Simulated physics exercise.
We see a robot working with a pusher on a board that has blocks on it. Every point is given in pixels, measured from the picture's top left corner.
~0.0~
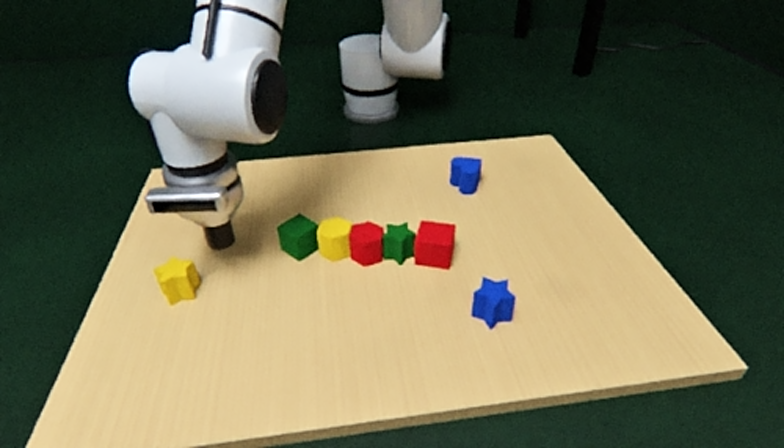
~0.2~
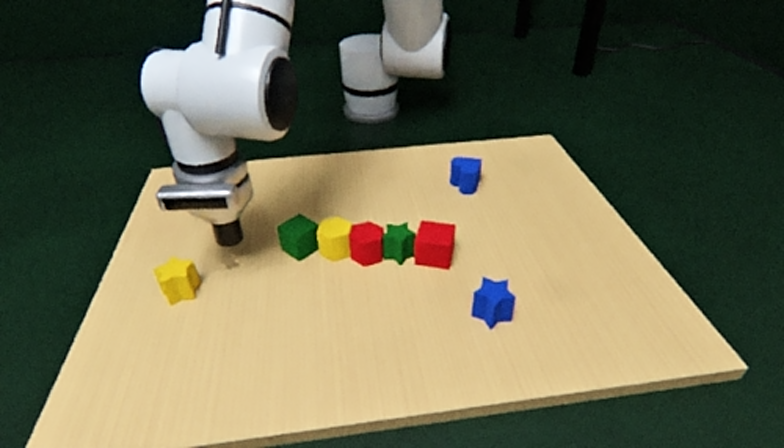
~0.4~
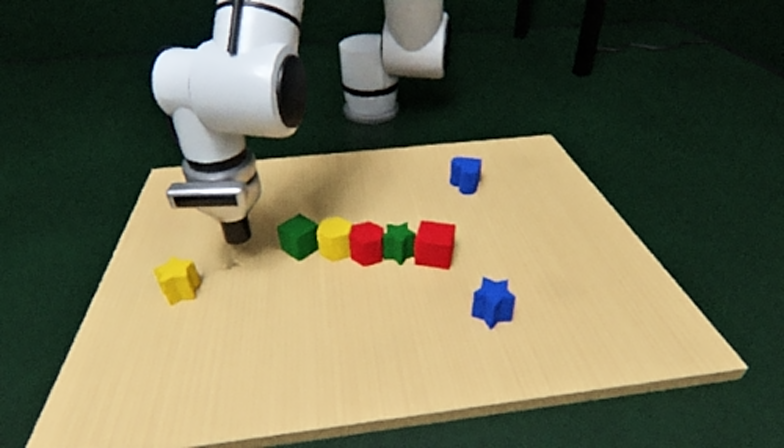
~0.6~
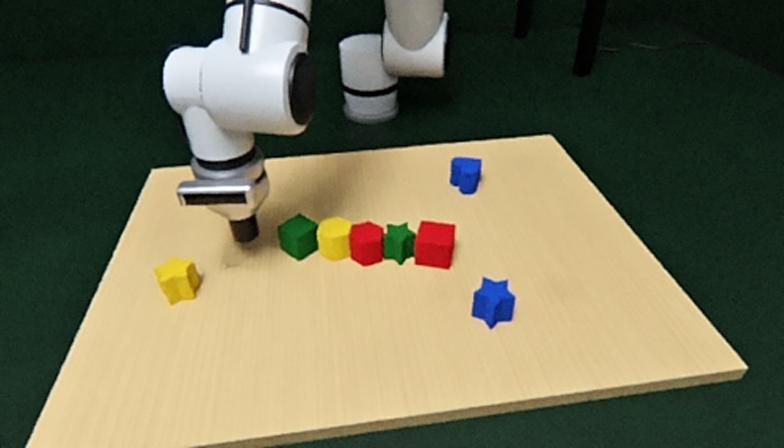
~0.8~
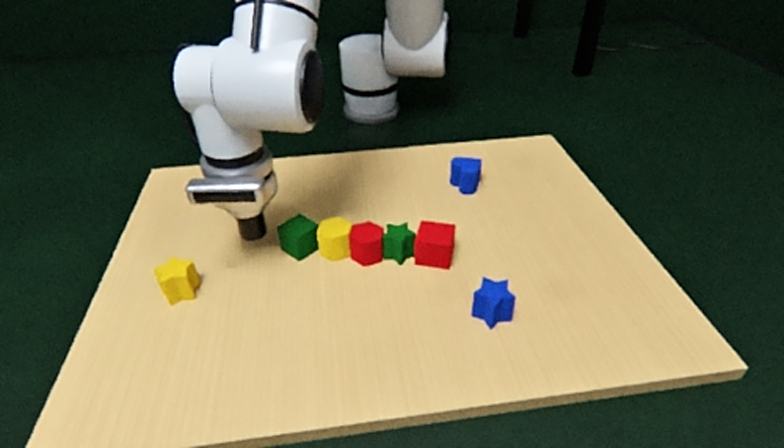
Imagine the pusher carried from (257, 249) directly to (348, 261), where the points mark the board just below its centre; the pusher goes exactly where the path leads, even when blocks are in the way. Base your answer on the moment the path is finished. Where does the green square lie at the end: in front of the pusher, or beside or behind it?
My prediction: No longer in front.
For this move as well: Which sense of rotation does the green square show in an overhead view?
Counterclockwise rotation.
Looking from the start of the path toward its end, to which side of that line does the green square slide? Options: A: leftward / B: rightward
A - leftward.
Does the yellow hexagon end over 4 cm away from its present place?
Yes - that is the case.
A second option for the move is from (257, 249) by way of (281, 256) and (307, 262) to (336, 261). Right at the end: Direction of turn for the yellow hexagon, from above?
The answer is clockwise.
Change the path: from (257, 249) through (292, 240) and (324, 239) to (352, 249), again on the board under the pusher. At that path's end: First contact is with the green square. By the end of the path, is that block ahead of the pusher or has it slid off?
That block remains ahead.
What follows on the original path. One third of the way, pusher (284, 237); green square (314, 220), turned 40° anticlockwise; yellow hexagon (347, 220), turned 30° clockwise; red hexagon (372, 233), turned 20° clockwise; green star block (401, 232).
Two thirds of the way, pusher (315, 241); green square (332, 218), turned 95° anticlockwise; yellow hexagon (366, 209), turned 40° clockwise; red hexagon (372, 233), turned 25° clockwise; green star block (401, 232), turned 15° anticlockwise.
At the end, pusher (346, 245); green square (339, 218), turned 125° anticlockwise; yellow hexagon (372, 205), turned 50° clockwise; red hexagon (377, 233), turned 25° clockwise; green star block (406, 232), turned 15° anticlockwise.
